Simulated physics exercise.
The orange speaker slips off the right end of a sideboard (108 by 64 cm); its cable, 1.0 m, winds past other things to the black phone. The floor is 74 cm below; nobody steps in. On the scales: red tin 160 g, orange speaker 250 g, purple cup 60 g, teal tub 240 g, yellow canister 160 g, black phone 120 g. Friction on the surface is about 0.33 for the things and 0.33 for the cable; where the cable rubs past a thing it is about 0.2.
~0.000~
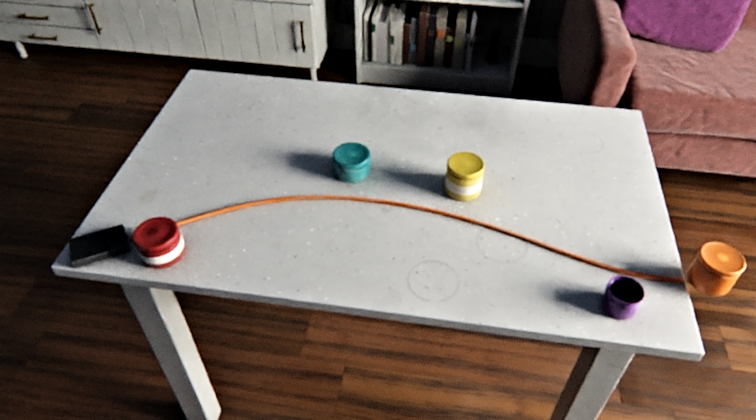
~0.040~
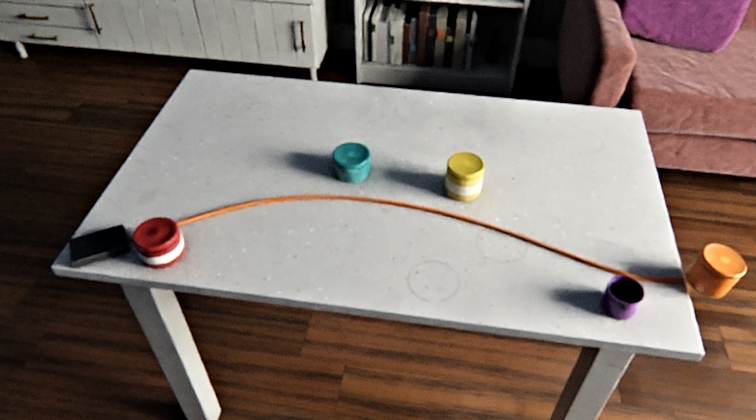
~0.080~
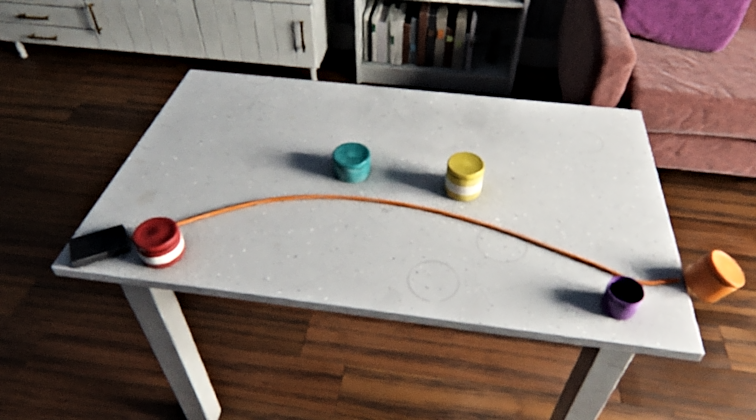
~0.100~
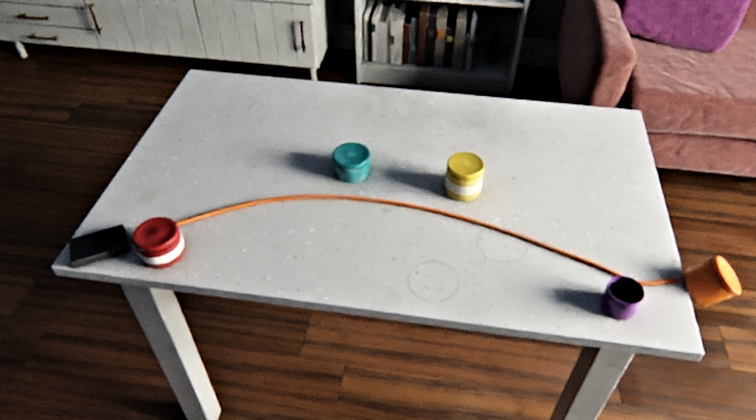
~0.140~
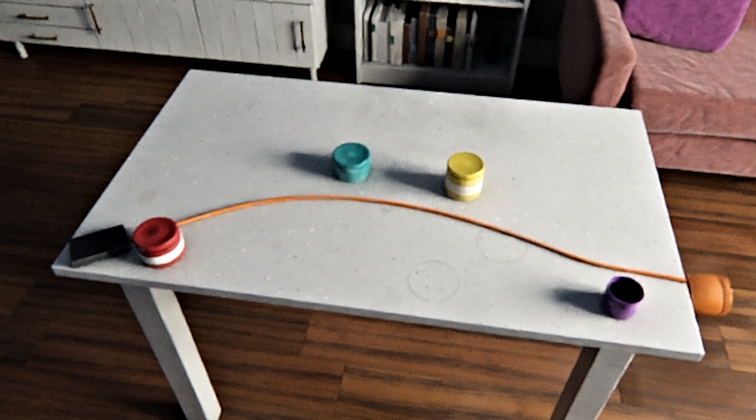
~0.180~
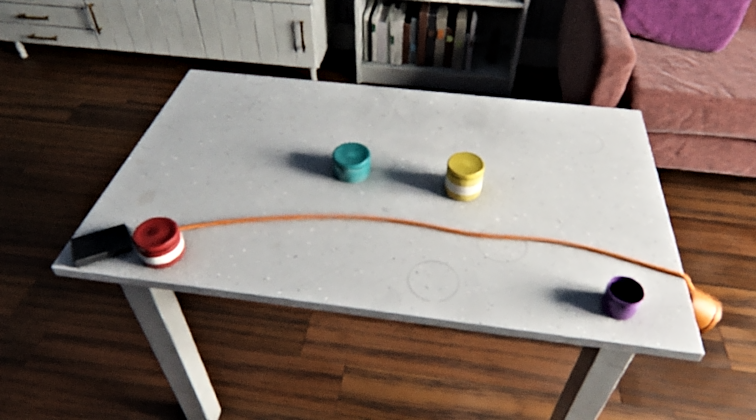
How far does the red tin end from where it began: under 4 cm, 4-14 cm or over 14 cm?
Result: Red tin shifts a middling way.
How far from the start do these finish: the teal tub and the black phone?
About: Teal tub 0 cm, black phone over the edge.
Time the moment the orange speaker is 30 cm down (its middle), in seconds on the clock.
That is: 0.50 s.
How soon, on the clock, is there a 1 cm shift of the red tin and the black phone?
Red tin 0.26 s, black phone 0.22 s.
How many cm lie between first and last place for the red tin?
Red tin 8 cm.
After 0.4 s, the cable's tail end at (227, 237); red tin 8 cm off its start, black phone 19 cm off its start, orange speaker over the edge.
After 0.7 s, the cable's tail end at (376, 225); red tin 8 cm off its start, black phone 44 cm off its start, orange speaker over the edge.
After 0.9 s, the cable's tail end at (574, 249); red tin 8 cm off its start at (186, 251), black phone 80 cm off its start at (548, 235), orange speaker over the edge.
After 1.2 s, the cable's tail end at (689, 265); red tin 8 cm off its start, black phone 100 cm off its start, orange speaker over the edge.
After 2.4 s, the cable has left the top; red tin 8 cm off its start at (186, 251), black phone over the edge, orange speaker over the edge.
